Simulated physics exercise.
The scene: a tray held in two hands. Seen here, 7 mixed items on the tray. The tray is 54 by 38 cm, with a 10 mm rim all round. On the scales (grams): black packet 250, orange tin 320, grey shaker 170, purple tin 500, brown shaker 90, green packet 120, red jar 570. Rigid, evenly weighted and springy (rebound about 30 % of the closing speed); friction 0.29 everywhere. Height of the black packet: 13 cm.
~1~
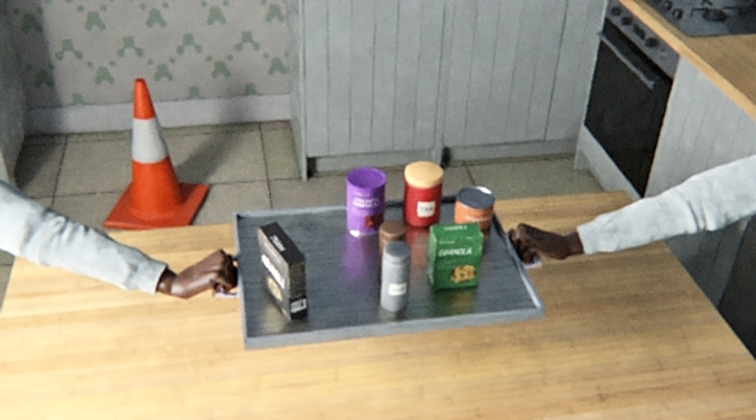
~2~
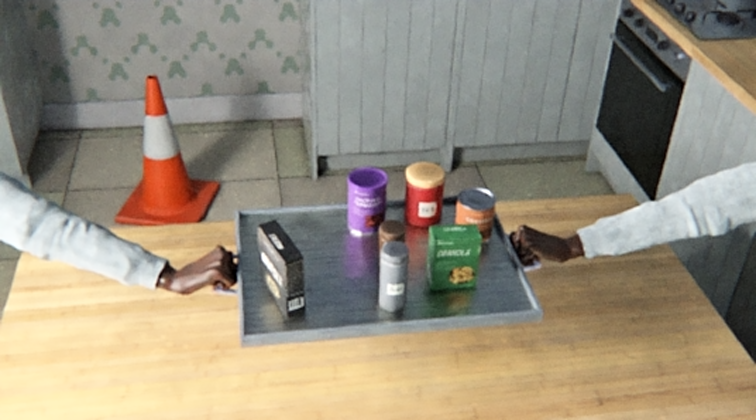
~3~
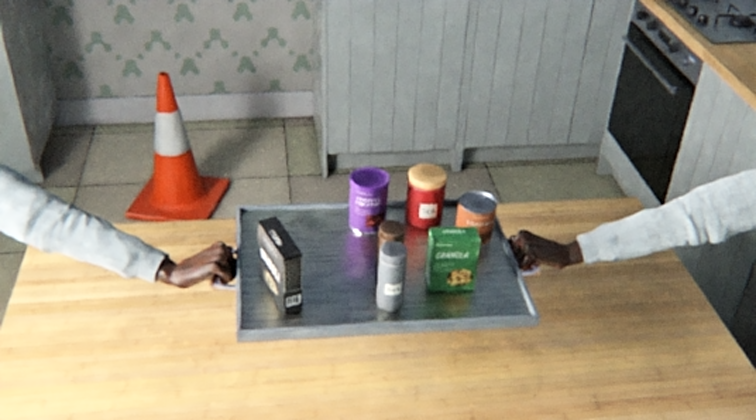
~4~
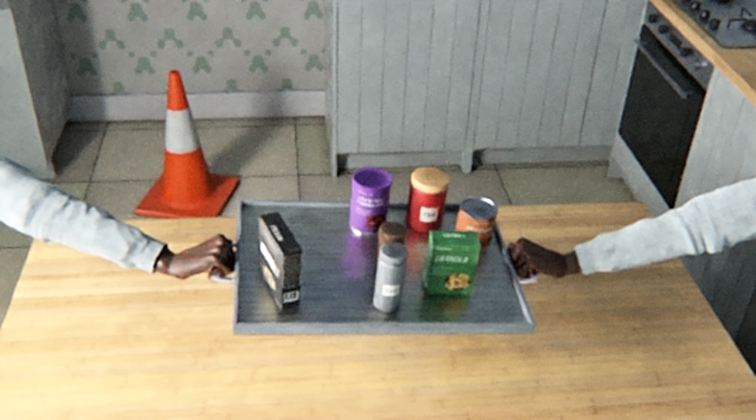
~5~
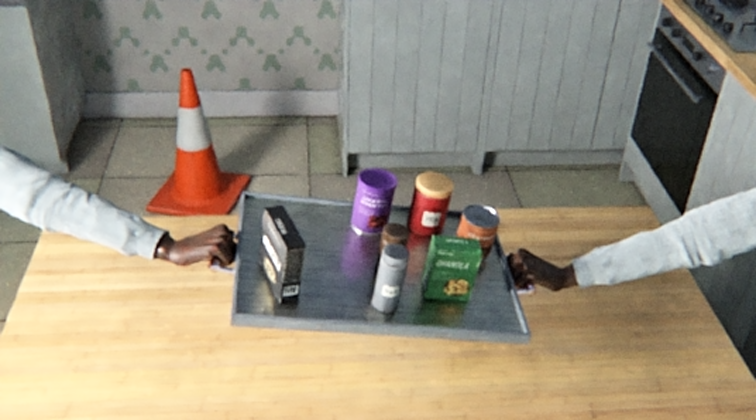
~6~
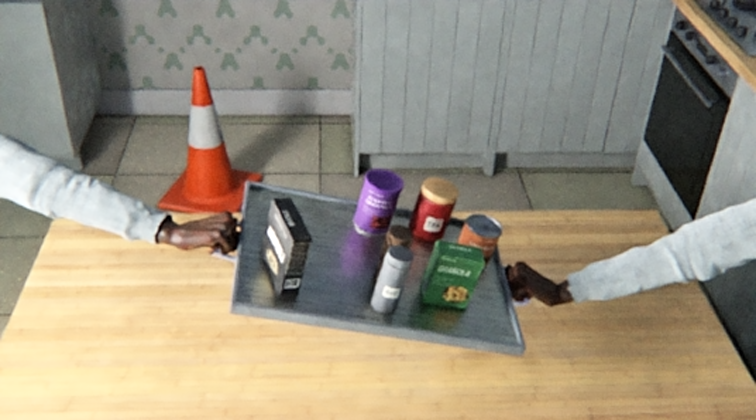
A grey rimmed tray, held at each end by a hand in a pale blue sleeve, hangs over a wooden table in a kitchen seen from above. On it stand a black packet at left, a grey shaker before a brown one, a green packet, and purple, red and orange containers behind. The tray starts level, then its right side dips steadily as the view shifts slightly left.
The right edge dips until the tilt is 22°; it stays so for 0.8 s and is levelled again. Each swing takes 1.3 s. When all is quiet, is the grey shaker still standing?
The grey shaker topples.
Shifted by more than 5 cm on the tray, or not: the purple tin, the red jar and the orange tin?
The purple tin gets shifted; the red jar gets shifted; the orange tin keeps its place.
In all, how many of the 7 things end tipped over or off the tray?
4 of them.
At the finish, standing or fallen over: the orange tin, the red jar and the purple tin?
The orange tin keeps standing; the red jar keeps standing; the purple tin stays upright.
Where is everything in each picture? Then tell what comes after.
The first frame shows tray level; grey shaker (396, 276); black packet (283, 271).
The second frame shows tray level; purple tin (367, 201).
The third frame shows tilt 1°, right edge down; green packet (452, 259); red jar (426, 196).
The fourth frame shows tilt 4°, right edge down; black packet (279, 261); orange tin (476, 225).
The fifth frame shows tilt 8°, right edge down; purple tin (374, 202).
The sixth frame shows tilt 13°, right edge down; grey shaker (392, 279); green packet (452, 275).
Then, 0.70 s past the last view, tilt 22°, right edge down; grey shaker shifted 11 cm near (449, 297); green packet tipped 5° against what carries it; black packet shifted 12 cm.
Then, 1.10 s past the last view, tilt 22°, right edge down; grey shaker and green packet now off the tray; brown shaker on its side; black packet shifted 40 cm.
Then, 1.40 s past the last view, tilt 22°, right edge down; black packet and brown shaker now off the tray; purple tin shifted 17 cm; red jar shifted 11 cm.
Then, 2.10 s past the last view, tilt 9°, right edge down; purple tin shifted 17 cm; red jar shifted 11 cm; orange tin shifted 2 cm.
Finally, off the tray and tipped over, black packet, grey shaker, brown shaker and green packet; not toppled but over 5 cm from the start, purple tin and red jar; orange tin still in place (within 5 cm).
